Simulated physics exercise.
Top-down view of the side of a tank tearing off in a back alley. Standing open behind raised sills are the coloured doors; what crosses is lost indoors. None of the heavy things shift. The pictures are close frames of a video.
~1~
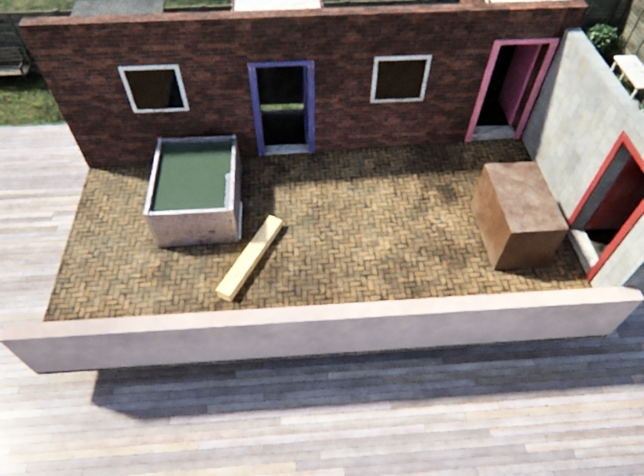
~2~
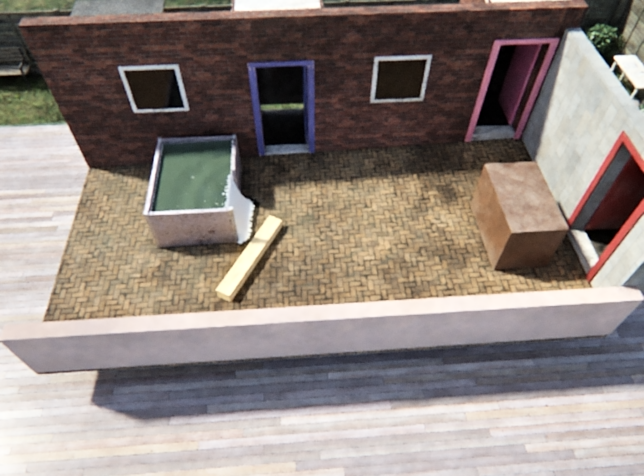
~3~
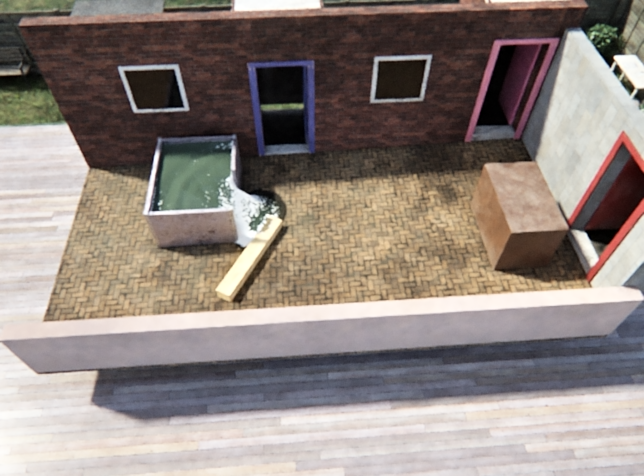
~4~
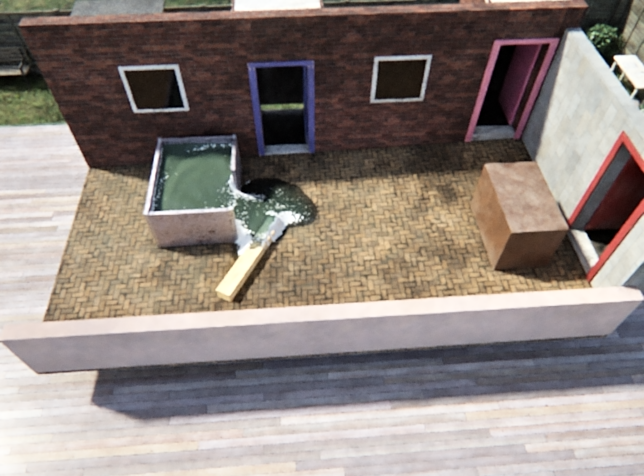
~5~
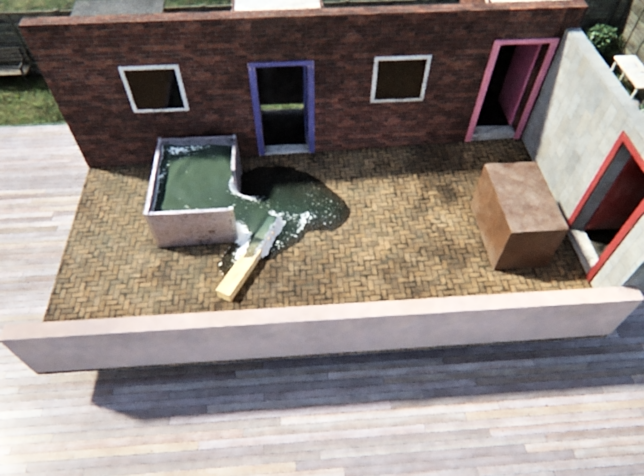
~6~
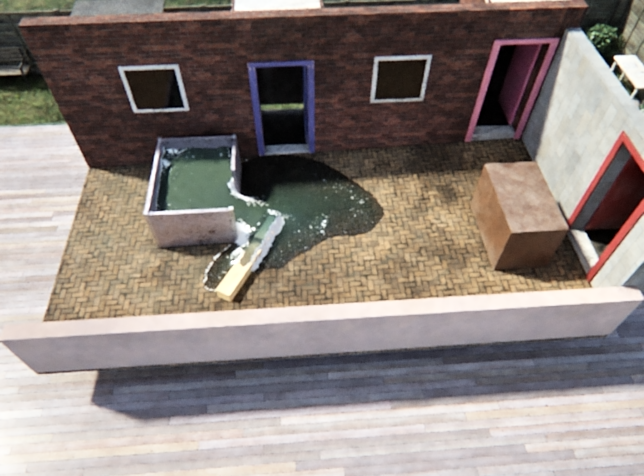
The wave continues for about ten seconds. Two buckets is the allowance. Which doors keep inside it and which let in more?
My prediction: The red door will not count as flooded; the pink door will not count as flooded; the blue door will count as flooded.
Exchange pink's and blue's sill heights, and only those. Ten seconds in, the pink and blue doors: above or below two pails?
In my view pink exceeds the threshold while blue remains within bounds.
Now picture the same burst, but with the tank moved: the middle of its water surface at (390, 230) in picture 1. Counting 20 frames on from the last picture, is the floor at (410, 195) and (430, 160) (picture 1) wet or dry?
Soaked, soaked.
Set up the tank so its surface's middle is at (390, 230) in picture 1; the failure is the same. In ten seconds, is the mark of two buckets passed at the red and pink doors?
In short: Red overshoots the limit; pink overshoots the limit.
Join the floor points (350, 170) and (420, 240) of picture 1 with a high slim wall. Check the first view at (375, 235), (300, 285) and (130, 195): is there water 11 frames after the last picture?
Lab note - point 1: Inundated; point 2: Inundated; point 3: Parched.
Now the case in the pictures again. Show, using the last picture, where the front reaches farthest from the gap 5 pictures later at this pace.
Roughly at (476, 182).
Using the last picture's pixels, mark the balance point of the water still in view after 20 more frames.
I'd put my finger on (325, 215).
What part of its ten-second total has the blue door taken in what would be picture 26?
I make it 35 per cent.
A moment on, water covers 45 % of the floor; the red door not reached, the pink door not reached, the blue door under two buckets in.
Next, water covers 70 % of the floor; the red door not reached, the pink door wet at the sill, nothing in, the blue door under two buckets in.
Then, water covers 70 % of the floor; the red door not reached, the pink door under two buckets in, the blue door over two buckets in.
Later, water covers 75 % of the floor; the red door wet at the sill, nothing in, the pink door under two buckets in, the blue door far over two buckets in.
In the end, water covers 85 % of the floor; the red door wet at the sill, nothing in, the pink door under two buckets in, the blue door far over two buckets in.
